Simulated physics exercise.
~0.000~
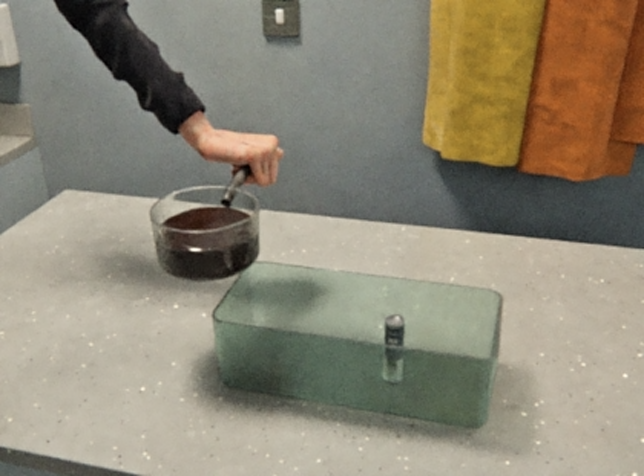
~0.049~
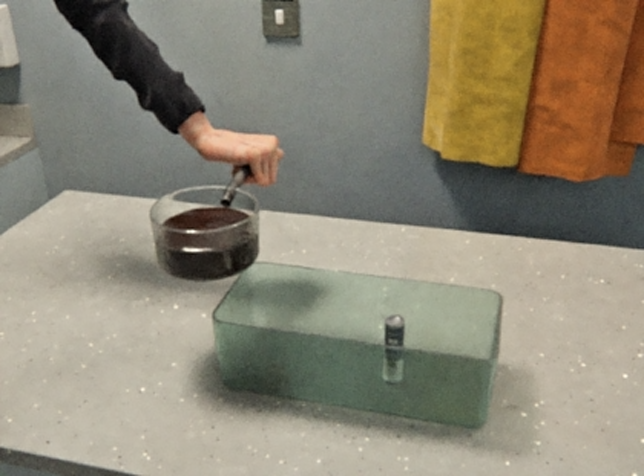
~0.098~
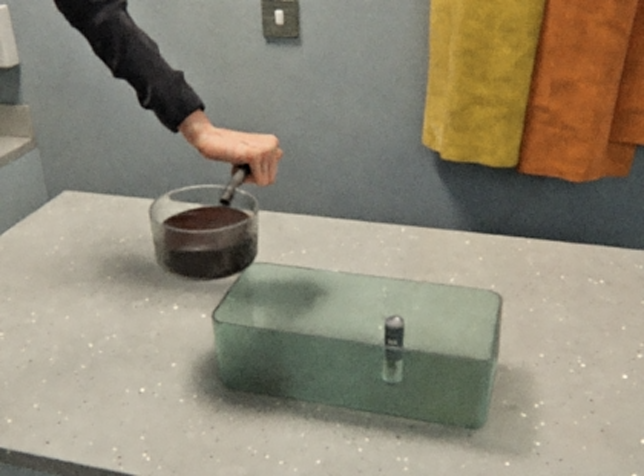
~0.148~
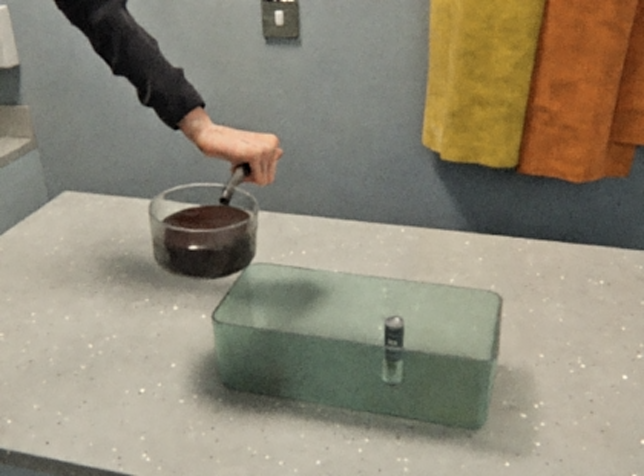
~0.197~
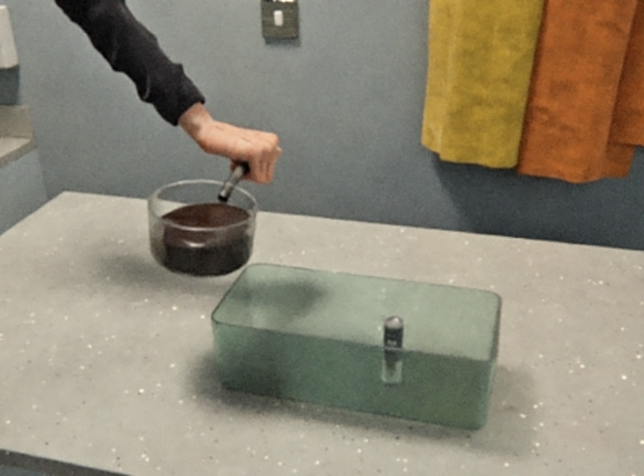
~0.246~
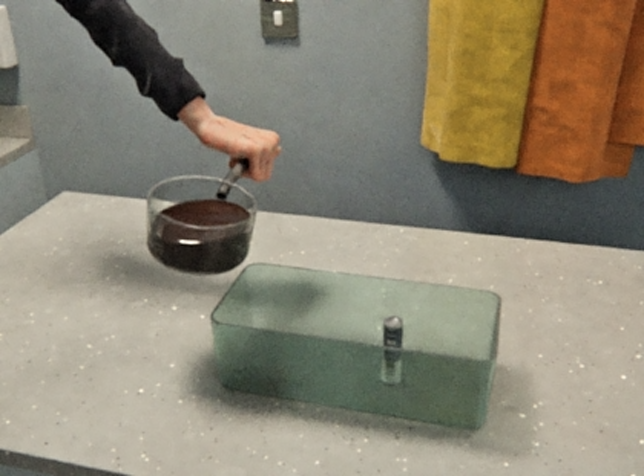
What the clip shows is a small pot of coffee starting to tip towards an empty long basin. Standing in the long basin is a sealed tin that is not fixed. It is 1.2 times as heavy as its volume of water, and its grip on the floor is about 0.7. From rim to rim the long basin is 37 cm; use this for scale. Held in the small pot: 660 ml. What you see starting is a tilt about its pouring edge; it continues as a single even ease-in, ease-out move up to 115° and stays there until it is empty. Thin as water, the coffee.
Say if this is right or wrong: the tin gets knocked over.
Wrong, it stays standing.
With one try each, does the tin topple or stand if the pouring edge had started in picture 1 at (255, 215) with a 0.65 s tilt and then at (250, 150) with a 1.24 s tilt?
First it tips over; then it stays on its base.
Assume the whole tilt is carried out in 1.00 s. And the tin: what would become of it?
Holds steady.
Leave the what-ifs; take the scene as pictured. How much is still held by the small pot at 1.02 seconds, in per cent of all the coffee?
Around 10 in a hundred.
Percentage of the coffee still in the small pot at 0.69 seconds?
Around 70 percent.
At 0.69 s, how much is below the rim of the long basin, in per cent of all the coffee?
Near 2 in a hundred.
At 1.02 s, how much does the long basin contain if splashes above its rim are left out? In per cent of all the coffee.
72 per cent or thereabouts.
By 0.69 s the tilt is 68° and 70 per cent is still to pour; the tin stands where it began.
By 1.02 s the tilt is 107° and 10 per cent is still to pour; the tin stands where it began.
By 1.37 s the tilt is 115° and 0 per cent is still to pour; the tin stands where it began.
By 1.74 s the tilt is 115° and 0 per cent is still to pour; the tin stands where it began.
At rest the tin stands where it began.
